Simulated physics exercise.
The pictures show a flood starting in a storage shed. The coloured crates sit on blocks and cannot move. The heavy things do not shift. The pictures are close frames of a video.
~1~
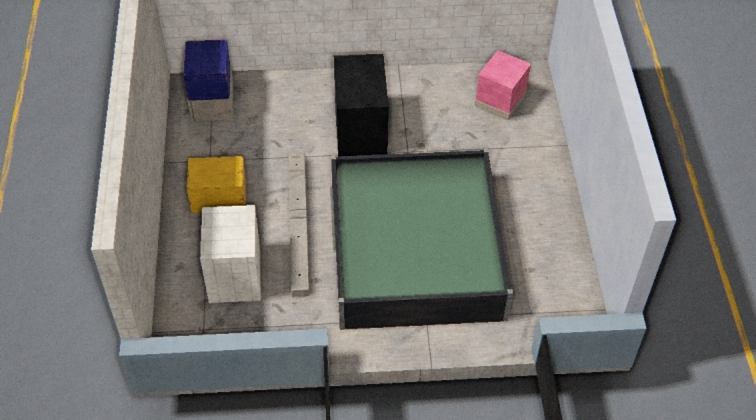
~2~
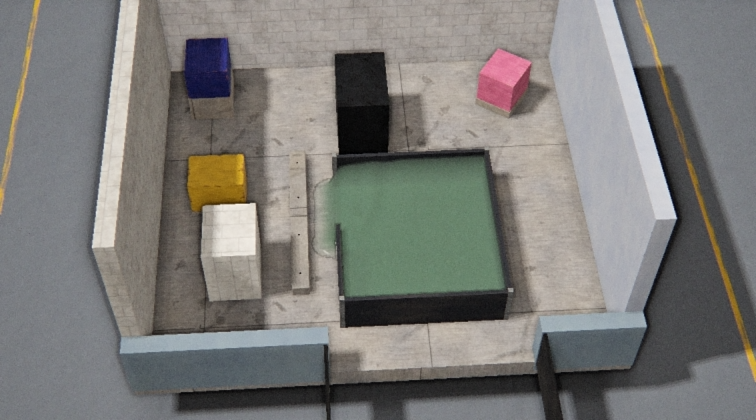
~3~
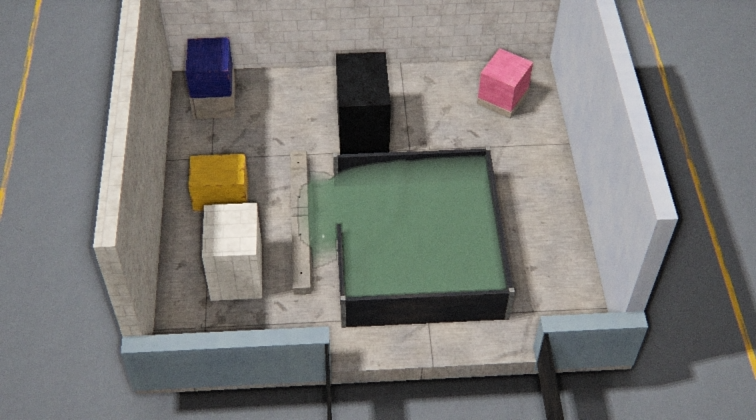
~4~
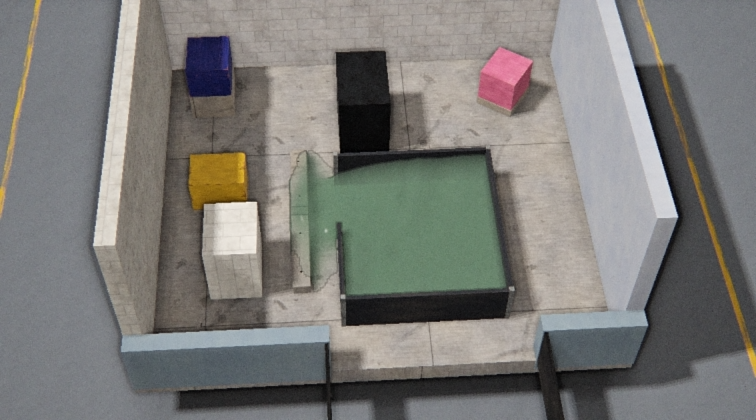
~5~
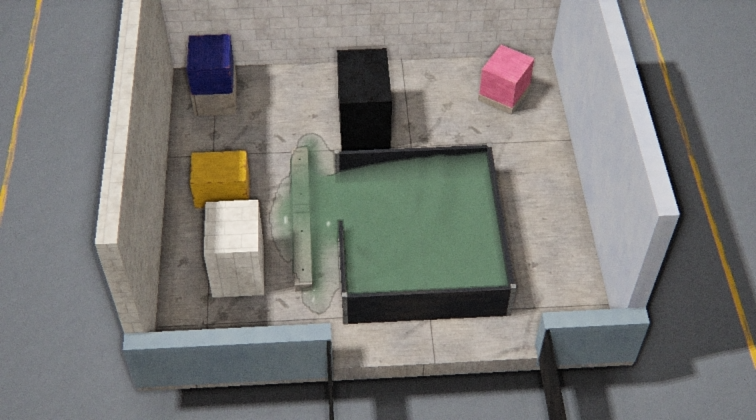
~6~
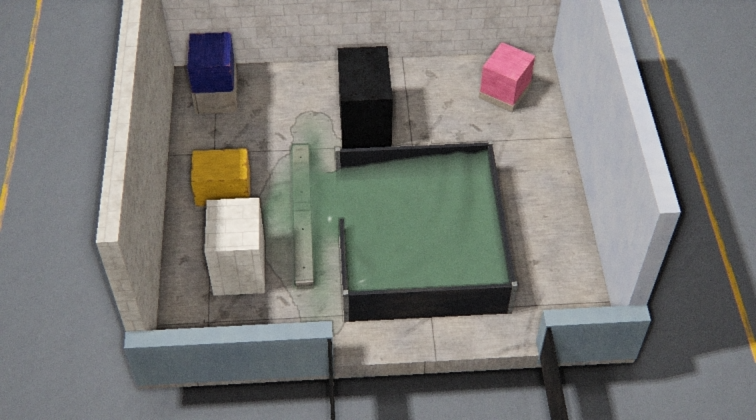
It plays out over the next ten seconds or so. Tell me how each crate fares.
The yellow crate is wetted; the pink crate escapes dry; the blue crate escapes dry.
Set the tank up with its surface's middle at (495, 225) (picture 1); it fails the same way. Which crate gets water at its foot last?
That is the crate marked pink.
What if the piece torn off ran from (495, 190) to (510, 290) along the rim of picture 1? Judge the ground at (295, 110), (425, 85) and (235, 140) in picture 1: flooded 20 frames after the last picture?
One after the other: Clear, flooded, dry.
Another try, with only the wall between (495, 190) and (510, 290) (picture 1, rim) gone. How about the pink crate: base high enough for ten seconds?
In short: Pink ends up wet.
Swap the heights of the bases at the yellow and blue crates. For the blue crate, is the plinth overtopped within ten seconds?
My reading: The blue one is soaked.
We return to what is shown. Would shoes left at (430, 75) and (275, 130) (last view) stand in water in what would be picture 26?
One after the other: Covered, under water.
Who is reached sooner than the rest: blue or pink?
The blue one.
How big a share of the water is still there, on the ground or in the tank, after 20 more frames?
Some 98 per cent.
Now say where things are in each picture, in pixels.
The tank at (417, 226) is whole and still, in the first picture.
Water pours out at (339, 209) and has run to (326, 184), in the second picture.
The front is at (311, 175), out from the gap at (340, 211), in the third picture.
Water pours out at (340, 210) and has run to (315, 287), in the fourth picture.
Water pours out at (341, 208) and has run to (317, 307), in the fifth picture.
Water pours out at (342, 205) and has run to (307, 117), in the sixth picture.
A moment on, water covers 30 % of the floor; the yellow crate water round its plinth, the pink crate not reached, the blue crate not reached.
Next, water covers 45 % of the floor; the yellow crate water round its plinth, the pink crate not reached, the blue crate water round its plinth.
Then, water covers 60 % of the floor; the yellow crate water round its plinth, the pink crate water round its plinth, the blue crate water round its plinth.
Later, water covers 75 % of the floor; the yellow crate water round its plinth, the pink crate water round its plinth, the blue crate water round its plinth.
In the end, water covers 95 % of the floor; the yellow crate was topped, the pink crate stayed above the water, the blue crate stayed above the water.
